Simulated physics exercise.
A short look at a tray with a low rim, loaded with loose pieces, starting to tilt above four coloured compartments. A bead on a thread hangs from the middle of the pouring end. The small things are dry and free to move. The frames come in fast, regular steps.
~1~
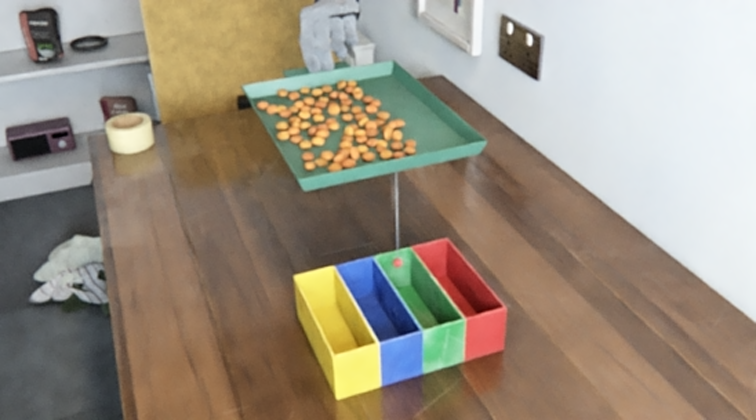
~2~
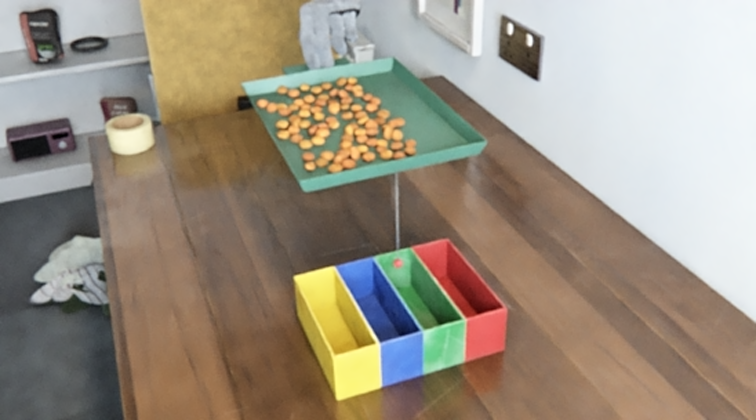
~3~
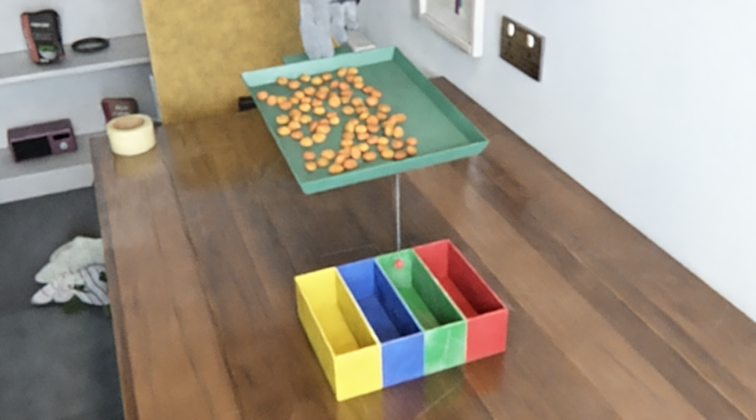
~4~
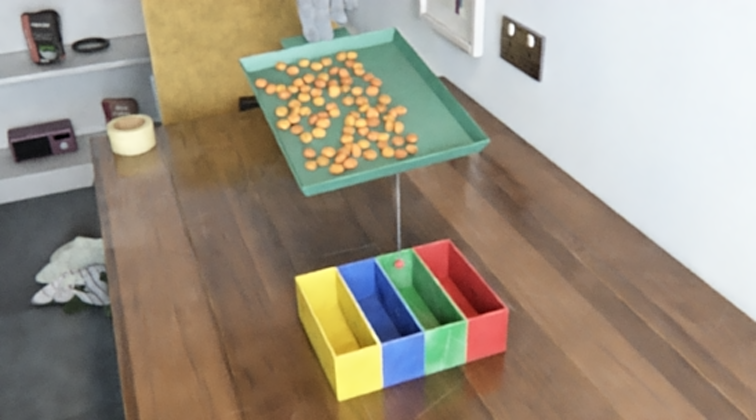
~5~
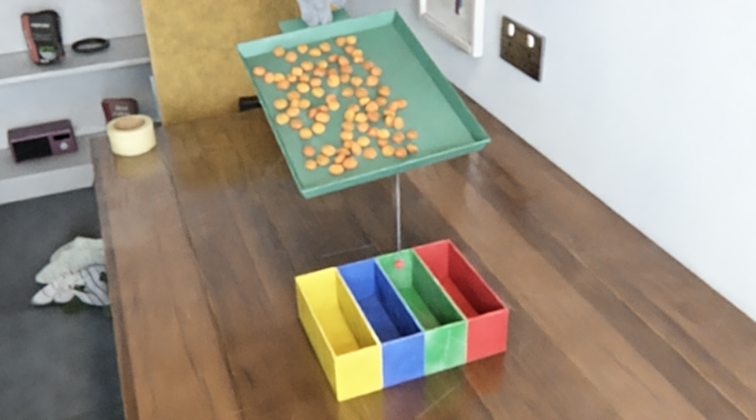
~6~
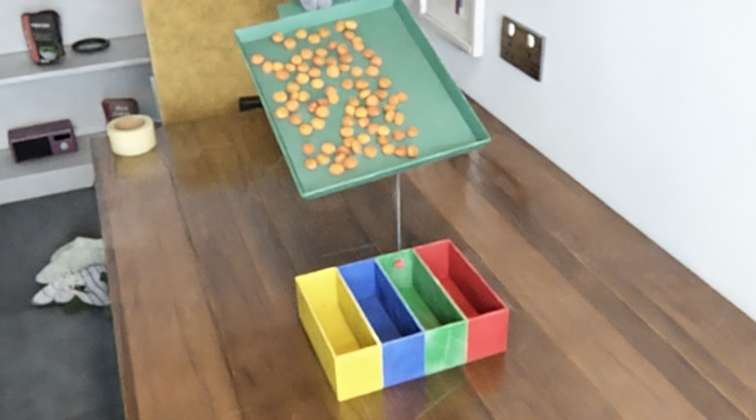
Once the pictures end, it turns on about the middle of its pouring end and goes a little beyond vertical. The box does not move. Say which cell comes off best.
Most goes to the yellow cell.
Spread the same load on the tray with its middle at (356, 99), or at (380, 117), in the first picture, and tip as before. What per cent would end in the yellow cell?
In turn 40 and 30 in a hundred.
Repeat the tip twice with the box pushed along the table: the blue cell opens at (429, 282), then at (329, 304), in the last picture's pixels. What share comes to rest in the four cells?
About 20 and 100 per cent.
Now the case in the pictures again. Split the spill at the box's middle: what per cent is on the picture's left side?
Close to 90 per cent.
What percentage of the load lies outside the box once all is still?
Near 20 %.
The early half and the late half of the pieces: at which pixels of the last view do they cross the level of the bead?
Early half (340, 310), late half (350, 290).
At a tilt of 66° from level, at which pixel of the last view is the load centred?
Close to (344, 172).
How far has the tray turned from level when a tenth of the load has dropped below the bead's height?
Around 80° of tilt.
Shortly afterwards, tray tipped steeply; all but a few on the tray; a little falling or outside the box.
Next, tray tipped past a quarter turn; a little on the tray; near a third in the yellow cell; near a quarter in the blue cell; only a few in the green cell; only a few in the red cell; near a third falling or outside the box.
Some moments later, tray tipped past a quarter turn; near half in the yellow cell; near a quarter in the blue cell; a little in the green cell; only a few in the red cell; near a quarter falling or outside the box.
In the end, tray tipped past a quarter turn; near half in the yellow cell; near a quarter in the blue cell; a little in the green cell; only a few in the red cell; near a quarter outside the box.
